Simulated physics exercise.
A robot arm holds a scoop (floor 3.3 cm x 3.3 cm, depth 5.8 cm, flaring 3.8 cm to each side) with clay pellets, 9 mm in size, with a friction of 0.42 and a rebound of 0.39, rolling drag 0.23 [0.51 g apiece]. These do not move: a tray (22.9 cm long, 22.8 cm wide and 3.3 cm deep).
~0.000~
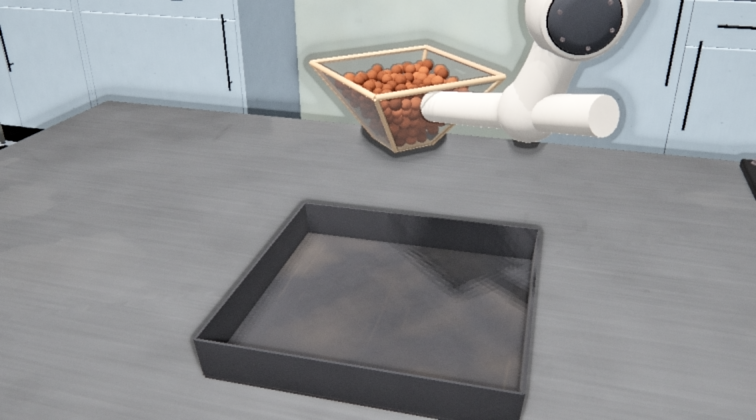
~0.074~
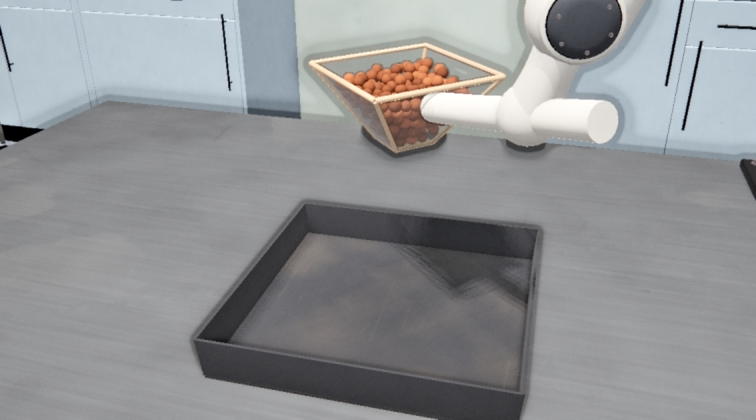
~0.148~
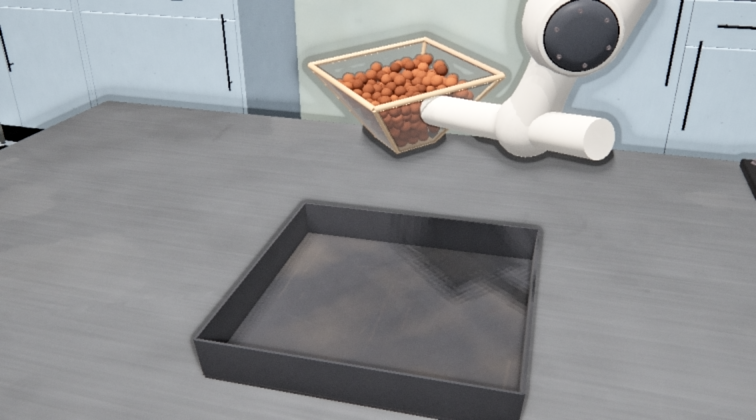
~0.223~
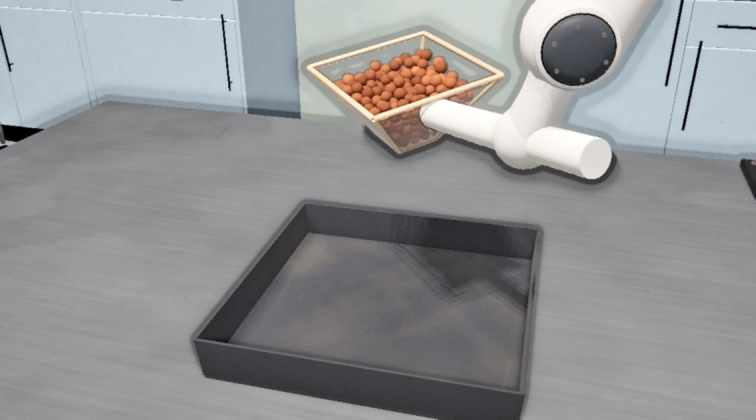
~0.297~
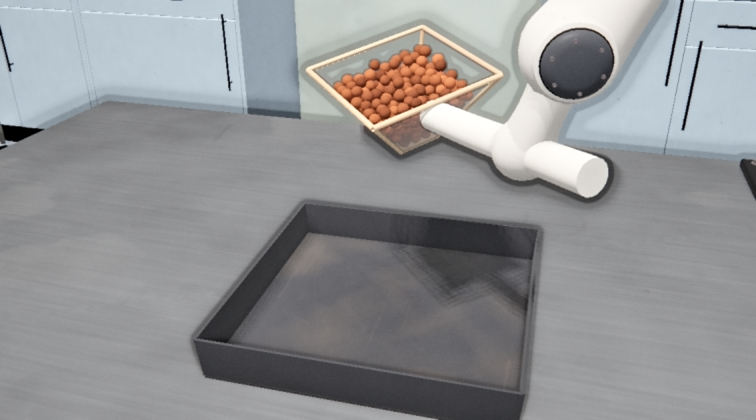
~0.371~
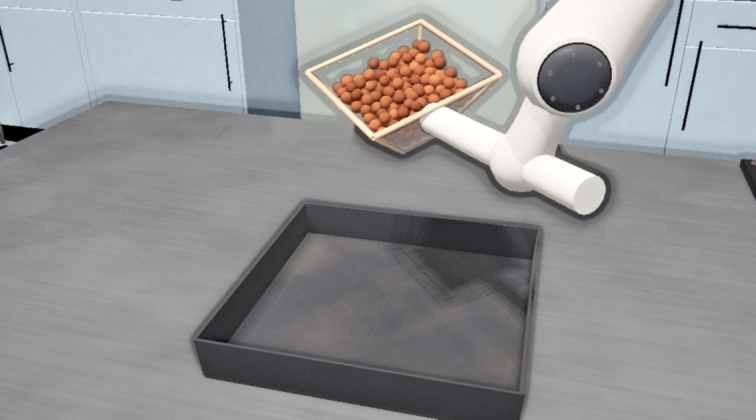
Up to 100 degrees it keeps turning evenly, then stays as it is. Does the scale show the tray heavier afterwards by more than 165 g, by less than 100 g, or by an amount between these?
Middle band.
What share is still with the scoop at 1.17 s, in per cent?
About 90 per cent is still there.
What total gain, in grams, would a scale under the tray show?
Some 140 g.
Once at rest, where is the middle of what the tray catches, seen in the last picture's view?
It's about (366, 339) in the last view.
After 0.81 s, tilt 48 degrees; 0 g in the tray, scoop holds 100 %.
After 1.17 s, tilt 71 degrees; 5 g in the tray, scoop holds 90 %.
After 1.51 s, tilt 93 degrees; 115 g in the tray, scoop holds 5 %.
After 1.83 s, tilt 100 degrees; 138 g in the tray, scoop holds 0 %.
In the end, at 2.2 s, 138 g in the tray, scoop holds 0 %.
